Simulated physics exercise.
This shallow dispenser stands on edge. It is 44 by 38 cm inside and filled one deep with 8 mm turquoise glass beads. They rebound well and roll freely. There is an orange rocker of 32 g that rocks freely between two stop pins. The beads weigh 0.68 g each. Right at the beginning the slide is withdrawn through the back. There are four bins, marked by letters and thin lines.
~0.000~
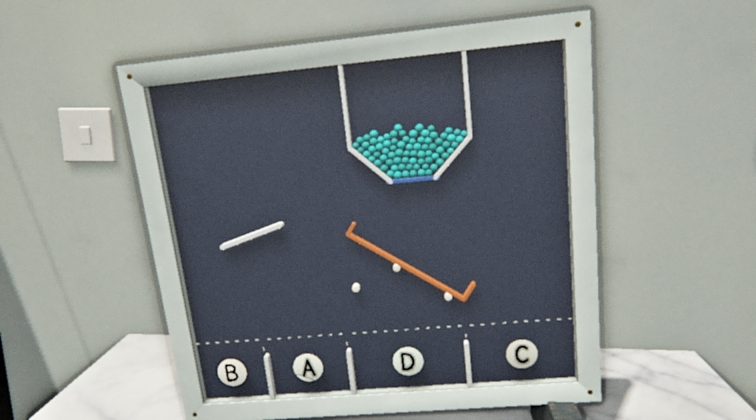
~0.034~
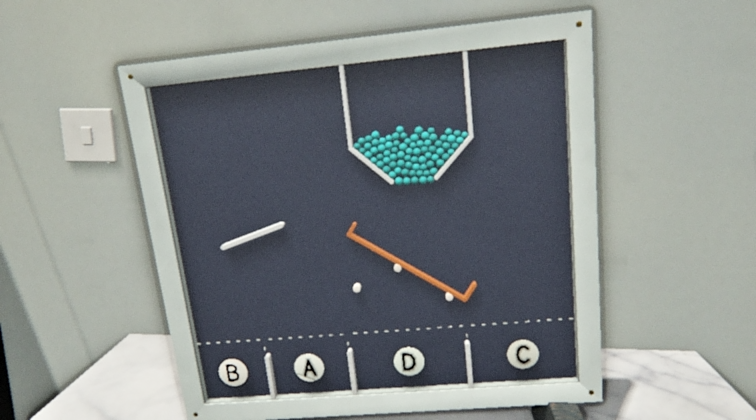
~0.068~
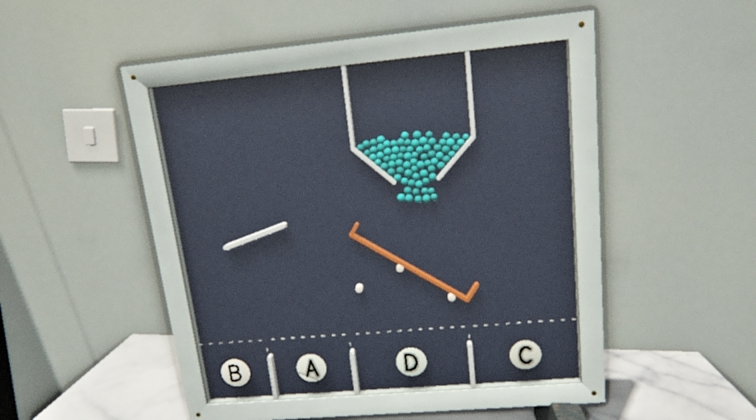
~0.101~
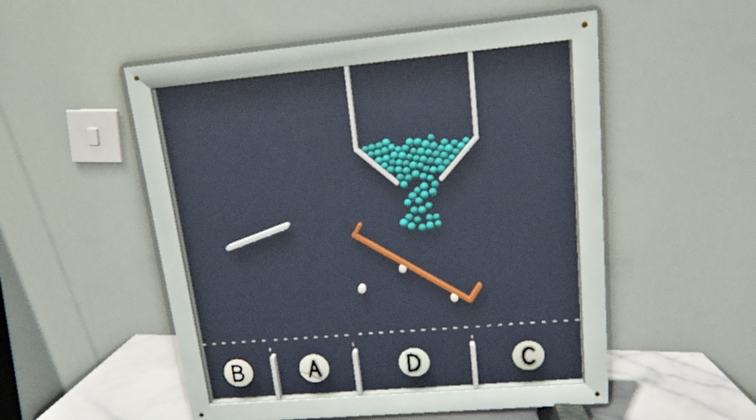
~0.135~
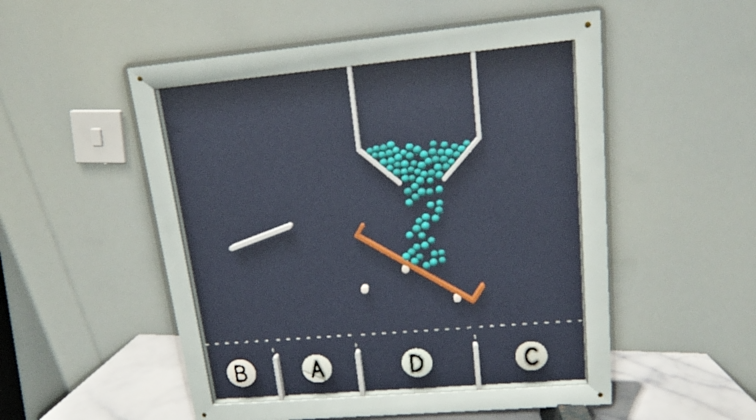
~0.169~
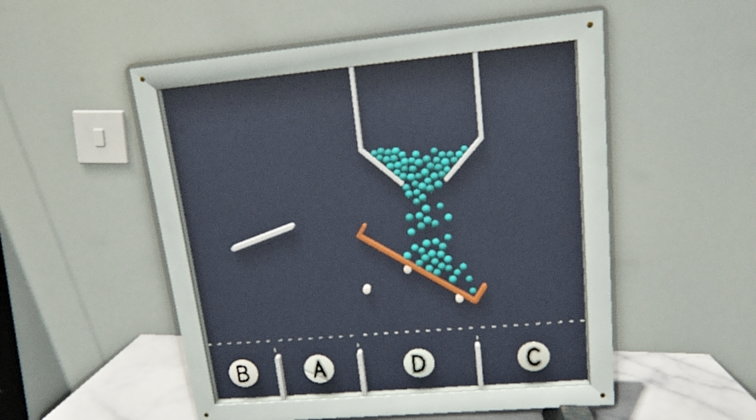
Turquoise beads pour from a white-edged funnel at the top of a dark, pale-framed panel, seen from the front and slightly tilted, against a grey wall with a light switch. An orange bar slopes down to the right beneath, above bins lettered B, A, D and C. The beads drop in a loose stream, strike the bar and slide rightward along it, as the view drifts slightly.
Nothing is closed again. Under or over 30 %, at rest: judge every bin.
Bin A: Under; bin B: Under; bin C: Over; bin D: Under.
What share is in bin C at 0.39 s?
The share there is some 15 per cent.
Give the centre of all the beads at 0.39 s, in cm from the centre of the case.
Offset: Approx. 10 cm right, 4 cm below.
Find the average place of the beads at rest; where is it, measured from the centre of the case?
About 12 cm right and 10 cm below.
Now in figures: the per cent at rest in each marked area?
Bin A: 0; bin B: 0; bin C: 50; bin D: 0.
After 0.27 s, the beads' middle is 7 cm right of and level with the centre; nothing in the marked areas; orange rocker right end down 29°.
After 0.39 s, the beads' middle is 10 cm right of and 4 cm below the centre; C 15 %; orange rocker right end down 29°.
After 0.62 s, the beads' middle is 12 cm right of and 8 cm below the centre; C 40 %; orange rocker right end down 29°.
Settled by 1.6 s, A 0 %, B 0 %, C 50 %, D 0 %, elsewhere 50 %; orange rocker right end down 29°.
